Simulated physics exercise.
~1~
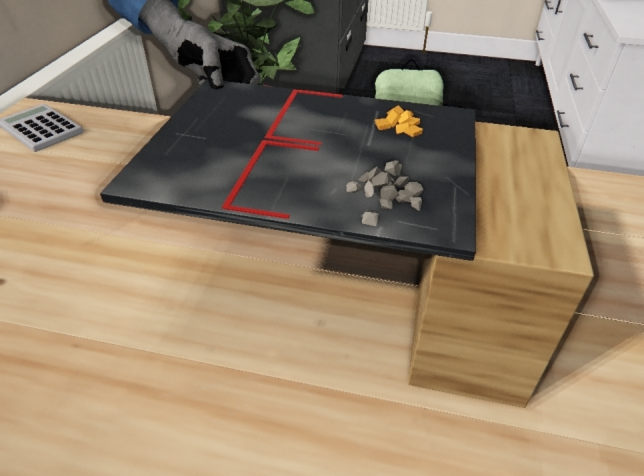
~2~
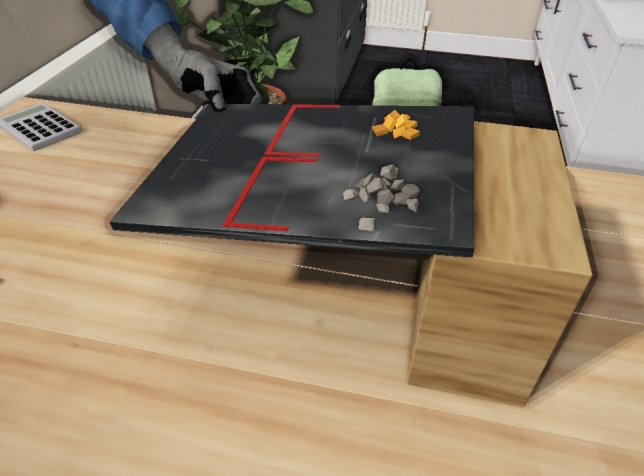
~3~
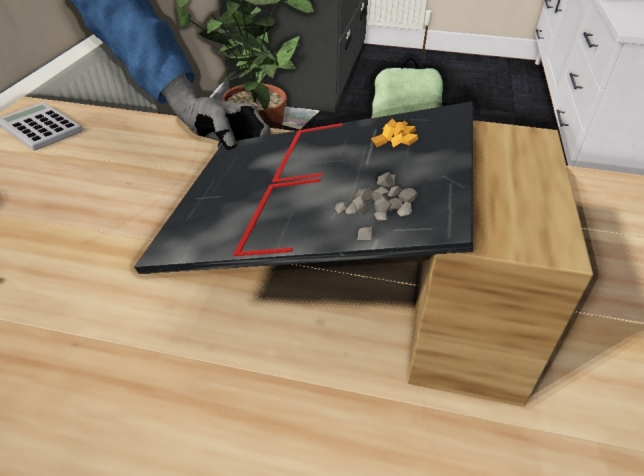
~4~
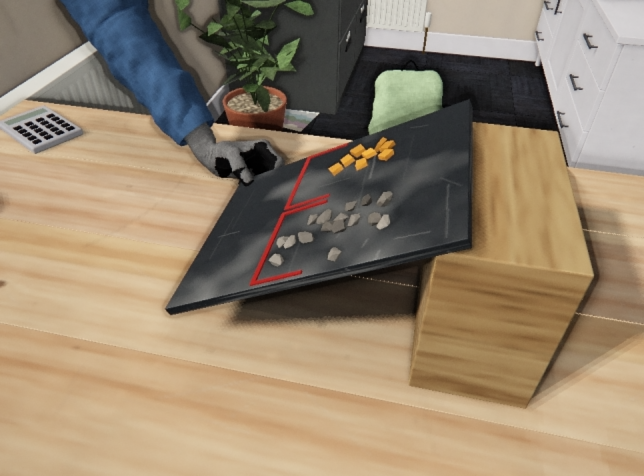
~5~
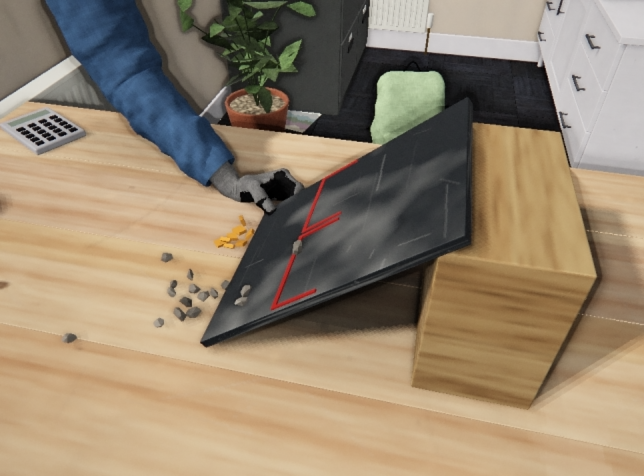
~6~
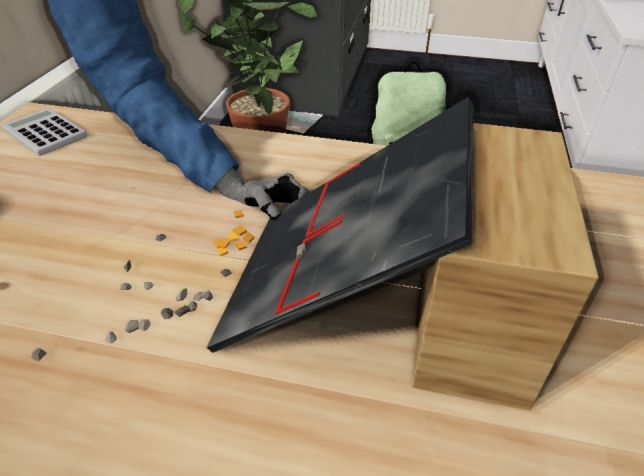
A light wooden tabletop in an office-like room is seen from above, with a potted plant, dark cabinet and green chair behind it and a calculator at the left. A dark board rests with its right end on a wooden block, carrying orange pieces at the back, grey stones nearer and red strips to their left. A gloved, blue-sleeved hand at the far left corner lowers the free end. As the slope steepens, both groups slide left and spill past the strips onto the table. The board ends steeply tilted, one stone still caught at the red strip.
